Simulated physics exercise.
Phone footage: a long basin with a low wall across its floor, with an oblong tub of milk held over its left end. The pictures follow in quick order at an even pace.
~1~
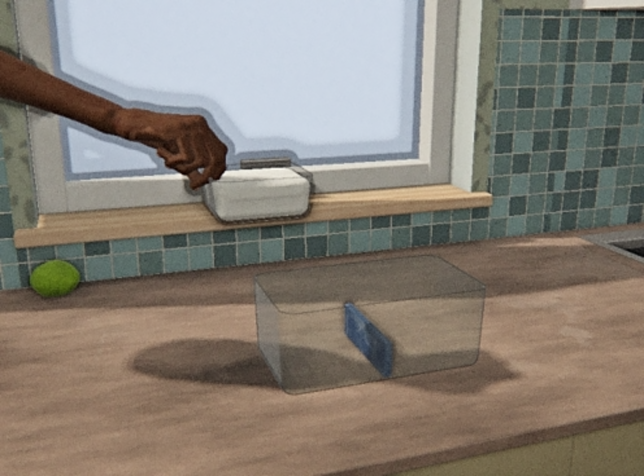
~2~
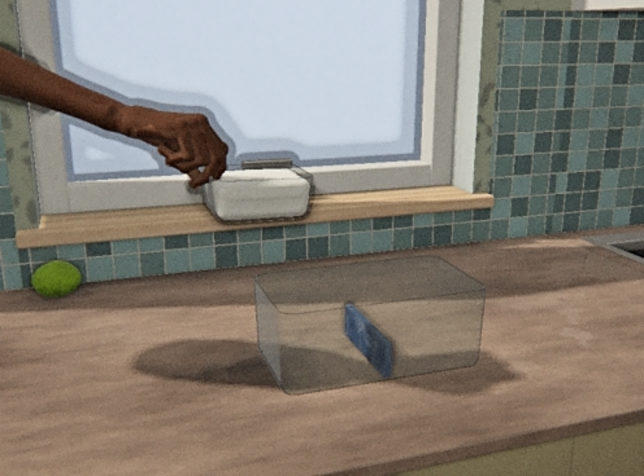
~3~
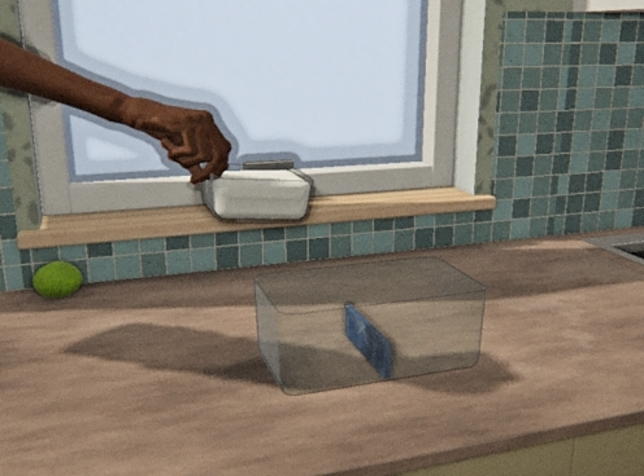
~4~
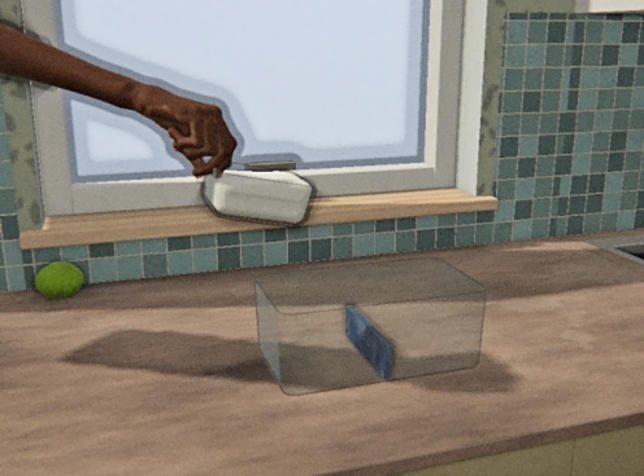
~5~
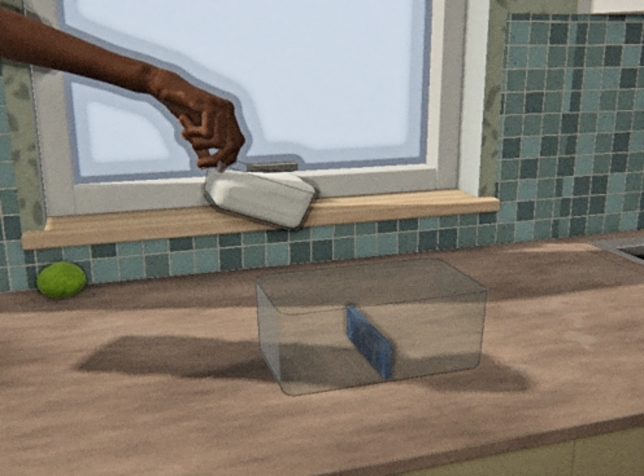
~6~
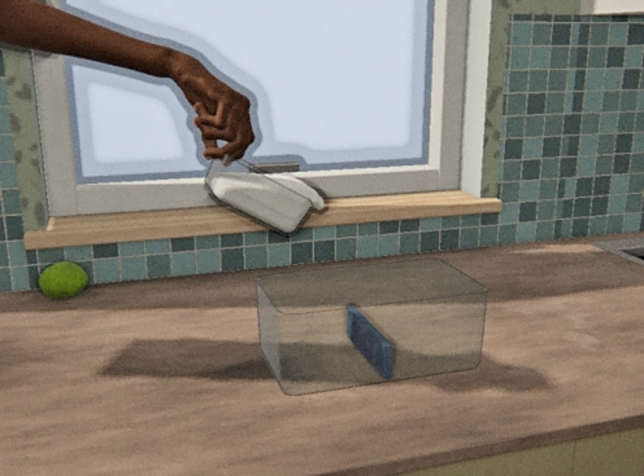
Kitchen counter by a window, a hand gradually tilting a small tub of white milk rightward above a clear, low-walled basin.
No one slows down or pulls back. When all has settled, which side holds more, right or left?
More to the left.
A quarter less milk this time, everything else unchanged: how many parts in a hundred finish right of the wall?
That share would be some 5 parts in a hundred.
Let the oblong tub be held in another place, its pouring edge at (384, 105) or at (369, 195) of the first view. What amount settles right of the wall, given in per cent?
Roughly 90 in a hundred the first time and 85 in a hundred the second.
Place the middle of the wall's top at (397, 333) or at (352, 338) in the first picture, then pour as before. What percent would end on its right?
15 % and 45 %, roughly.
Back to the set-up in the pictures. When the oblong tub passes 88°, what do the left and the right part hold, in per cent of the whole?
Left: 45 %. Right: 0 %.
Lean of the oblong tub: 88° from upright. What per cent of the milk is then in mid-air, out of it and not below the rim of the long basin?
Roughly 40 per cent.
A moment on, the tilt is 88° and 12 per cent is still to pour, 47 is left of the wall and 0 right of it.
Next, the tilt is 101° and 2 per cent is still to pour, 91 is left of the wall and 1 right of it.
Then the tilt is 101° and 0 per cent is still to pour, 95 is left of the wall and 3 right of it.
Later the tilt is 101° and 0 per cent is still to pour, 95 is left of the wall and 3 right of it.
In the end 95 per cent lies left of the wall, 3 right of it and 2 outside.
